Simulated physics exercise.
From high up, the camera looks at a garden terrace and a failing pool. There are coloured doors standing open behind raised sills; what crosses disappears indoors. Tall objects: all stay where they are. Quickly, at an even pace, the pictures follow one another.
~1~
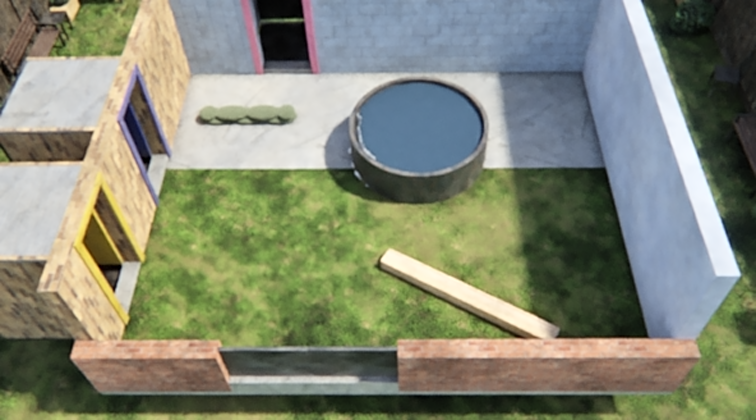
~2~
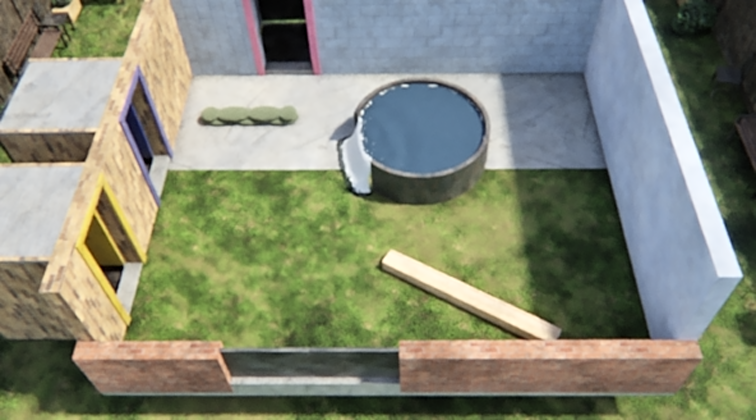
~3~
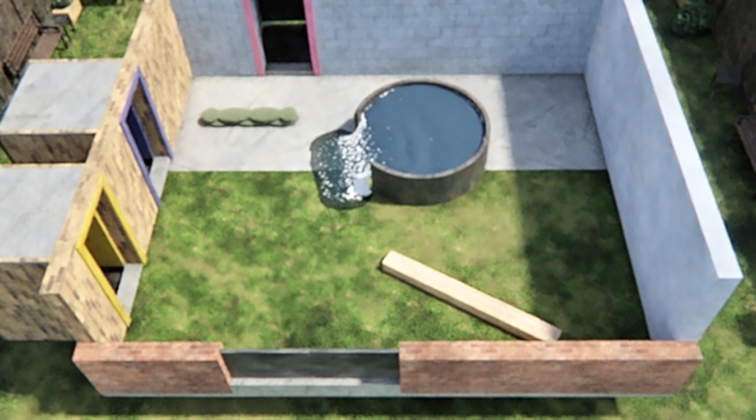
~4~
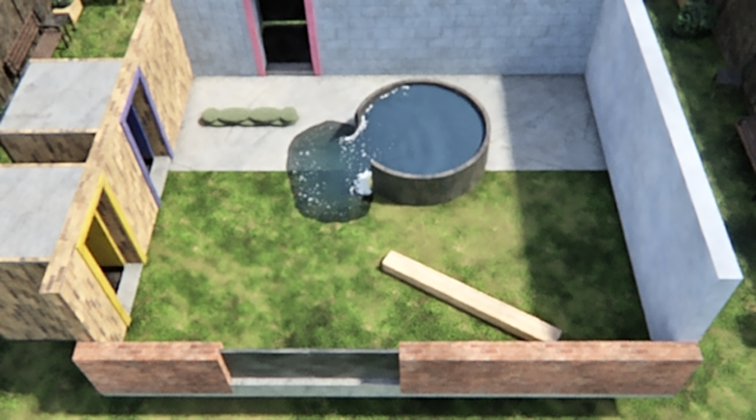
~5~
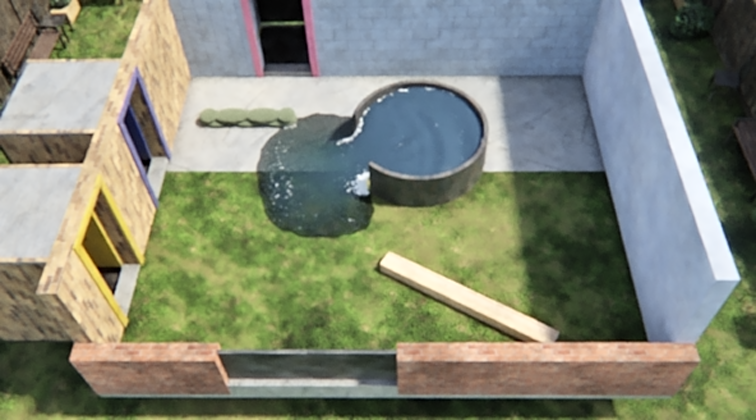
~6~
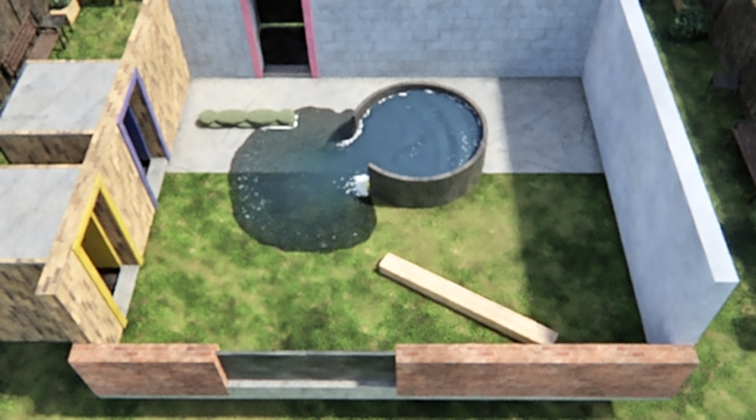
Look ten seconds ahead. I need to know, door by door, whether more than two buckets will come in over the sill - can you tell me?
In order: The yellow door will break the limit; the blue door will break the limit; the pink door will respect the limit.
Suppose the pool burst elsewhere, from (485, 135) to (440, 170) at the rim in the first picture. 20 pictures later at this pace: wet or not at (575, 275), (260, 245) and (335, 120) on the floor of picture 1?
Soaked, untouched, untouched.
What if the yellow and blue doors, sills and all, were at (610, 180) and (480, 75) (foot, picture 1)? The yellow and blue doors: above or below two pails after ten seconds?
One by one: Yellow door is under; blue door lets less in.
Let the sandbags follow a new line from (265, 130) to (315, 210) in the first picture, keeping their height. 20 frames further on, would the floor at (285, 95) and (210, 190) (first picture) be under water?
I'd say waterlogged for the first, waterlogged for the second.
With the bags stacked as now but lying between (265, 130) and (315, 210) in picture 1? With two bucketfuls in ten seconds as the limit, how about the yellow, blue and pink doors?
The yellow one keeps below it; the blue one keeps below it; the pink one lets more in.
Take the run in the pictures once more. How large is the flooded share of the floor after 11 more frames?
About 35 per cent.
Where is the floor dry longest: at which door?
It's the one in yellow.
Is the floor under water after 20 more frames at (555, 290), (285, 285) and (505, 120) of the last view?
Result, in order: Unflooded / waterlogged / unflooded.
A moment on, water covers 20 % of the floor; the yellow door not reached, the blue door not reached, the pink door not reached.
Next, water covers 35 % of the floor; the yellow door not reached, the blue door under two buckets in, the pink door wet at the sill, nothing in.
Then, water covers 45 % of the floor; the yellow door under two buckets in, the blue door over two buckets in, the pink door wet at the sill, nothing in.
Later, water covers 60 % of the floor; the yellow door over two buckets in, the blue door over two buckets in, the pink door wet at the sill, nothing in.
In the end, water covers 80 % of the floor; the yellow door over two buckets in, the blue door over two buckets in, the pink door wet at the sill, nothing in.
